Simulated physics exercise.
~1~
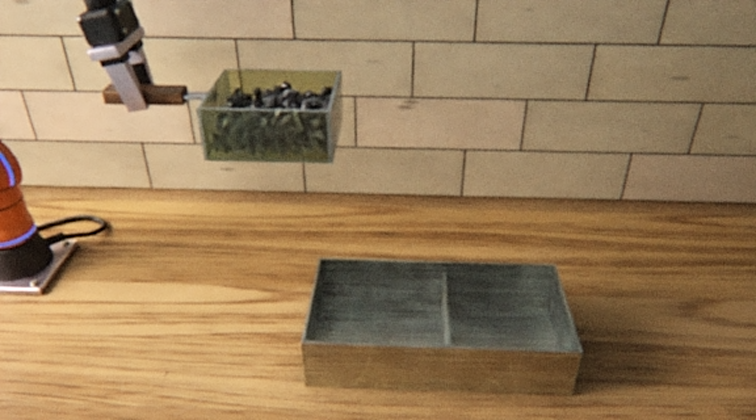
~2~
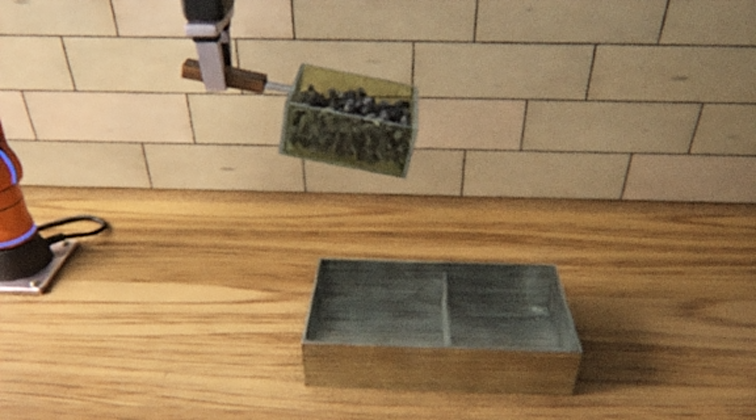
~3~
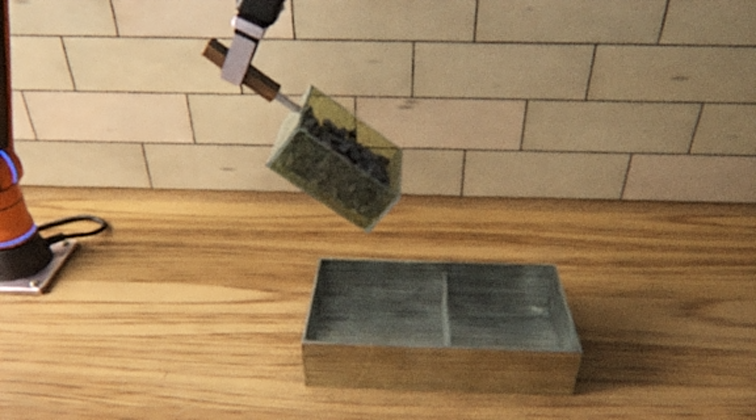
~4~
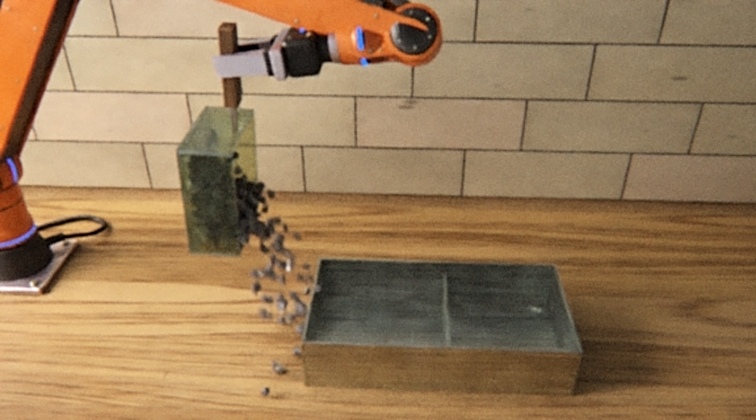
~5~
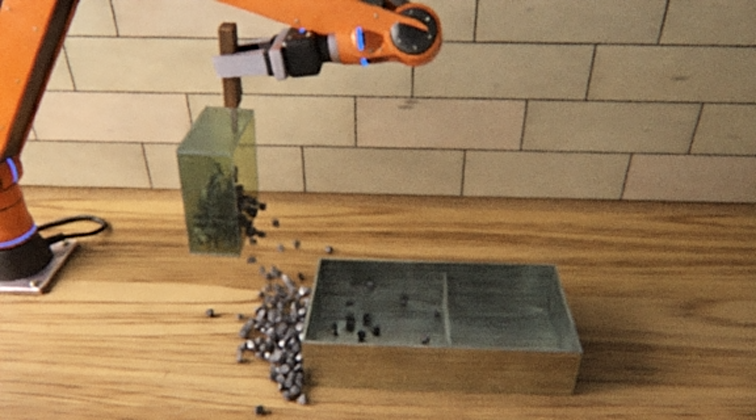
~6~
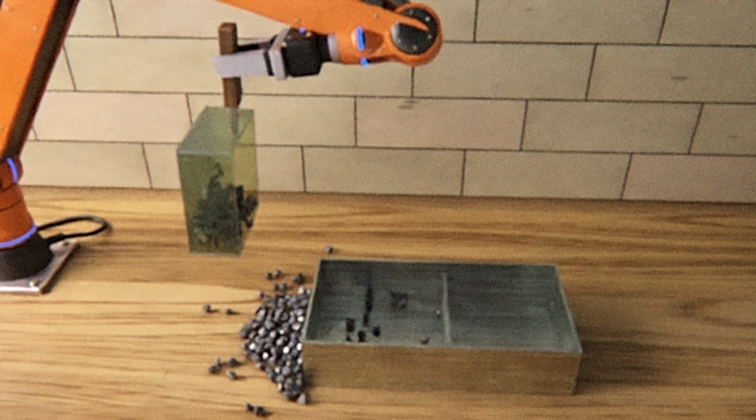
A wooden tabletop before a pale brick-patterned wall is seen from the front and slightly above. An orange robot arm based at the left holds a clear, yellowish box of dark pebbles by a brown handle, and a grey open crate with a dividing wall sits at centre right. The box moves right, then tips steeply toward the crate. It swings back left until it hangs on its side, and pebbles pour out, mostly landing on the table beside the crate. At the end a heap lies there, a few pebbles rest in the crate's left part, and many remain in the still box.
